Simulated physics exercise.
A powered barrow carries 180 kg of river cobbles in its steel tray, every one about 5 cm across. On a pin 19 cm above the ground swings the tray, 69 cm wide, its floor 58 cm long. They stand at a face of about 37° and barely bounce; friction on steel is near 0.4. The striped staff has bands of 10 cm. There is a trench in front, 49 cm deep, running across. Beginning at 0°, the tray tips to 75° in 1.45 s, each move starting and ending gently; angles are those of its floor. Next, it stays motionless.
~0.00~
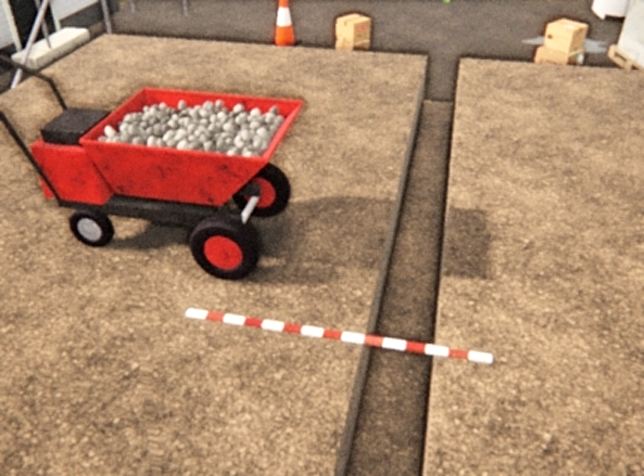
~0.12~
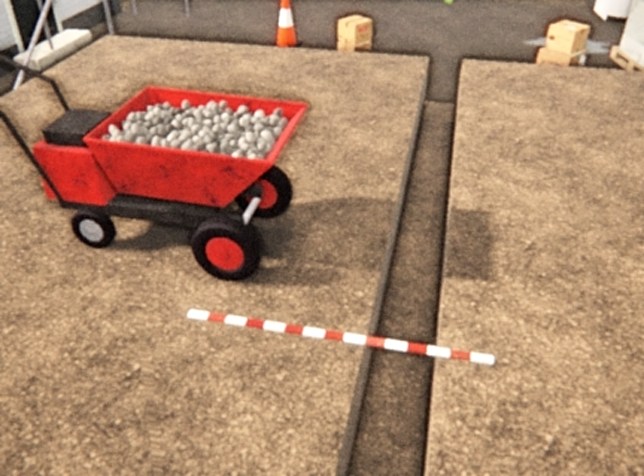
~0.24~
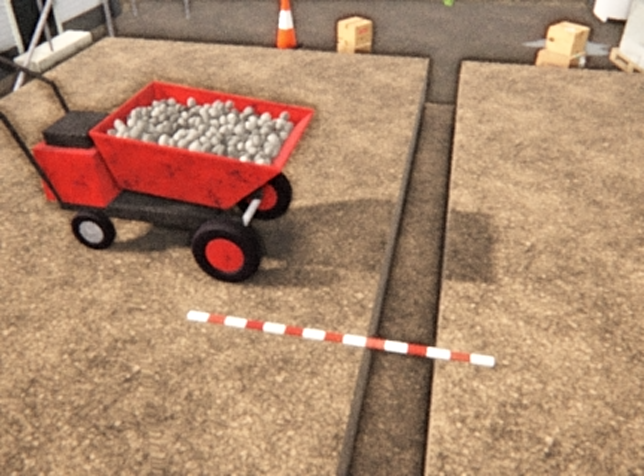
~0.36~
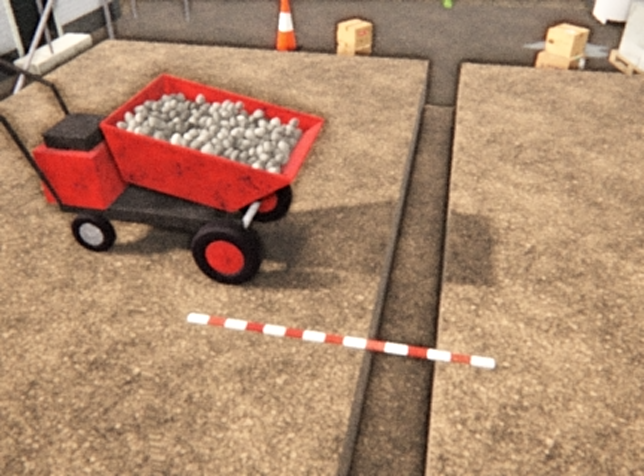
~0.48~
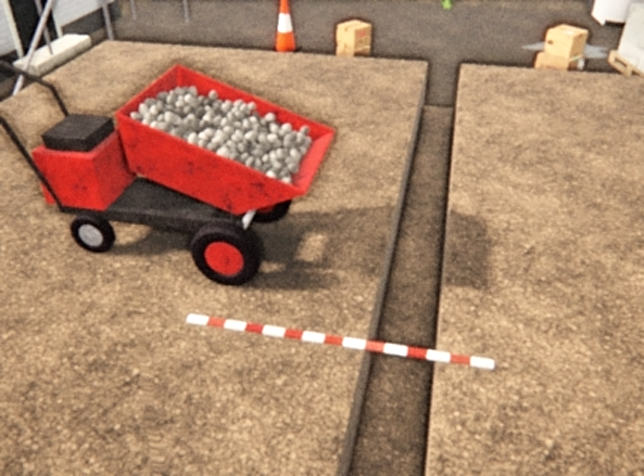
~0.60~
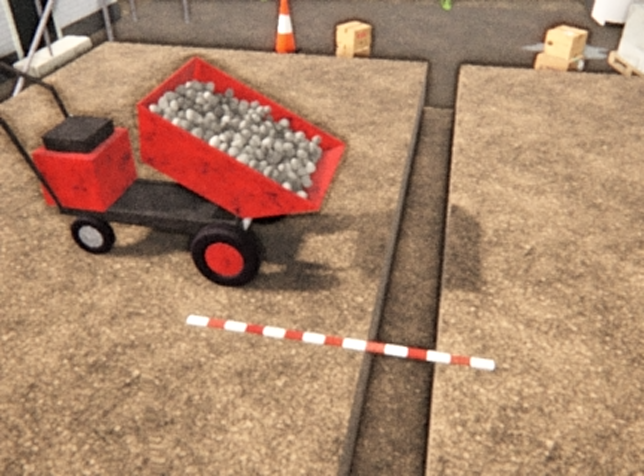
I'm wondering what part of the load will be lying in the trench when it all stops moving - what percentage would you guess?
I would guess about 67 per cent.
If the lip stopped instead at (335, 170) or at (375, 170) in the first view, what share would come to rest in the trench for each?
Some 65 and some 5 per cent, in that order.
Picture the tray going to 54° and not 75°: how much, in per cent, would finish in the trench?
It would be near 45 per cent.
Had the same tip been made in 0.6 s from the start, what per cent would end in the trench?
With that change, it comes to around 70 per cent.
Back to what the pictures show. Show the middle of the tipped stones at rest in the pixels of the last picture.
Roughly (405, 323), I'd say.
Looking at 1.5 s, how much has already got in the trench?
Some 40 per cent.
After 1.1 s the floor is at 63°; 98 % in the tray, 2 % short of the trench; the foremost stones are at (371, 254).
After 1.5 s the floor is at 75°; 50 % in the tray, 11 % short of the trench, 39 % in the trench; the foremost stones are at (444, 294).
After 1.9 s the floor is at 75°; 29 % in the tray, 12 % short of the trench, 59 % in the trench; the foremost stones are at (465, 288).
After 3.8 s the floor is at 75°; 20 % in the tray, 12 % short of the trench, 67 % in the trench; the foremost stones are at (473, 302).
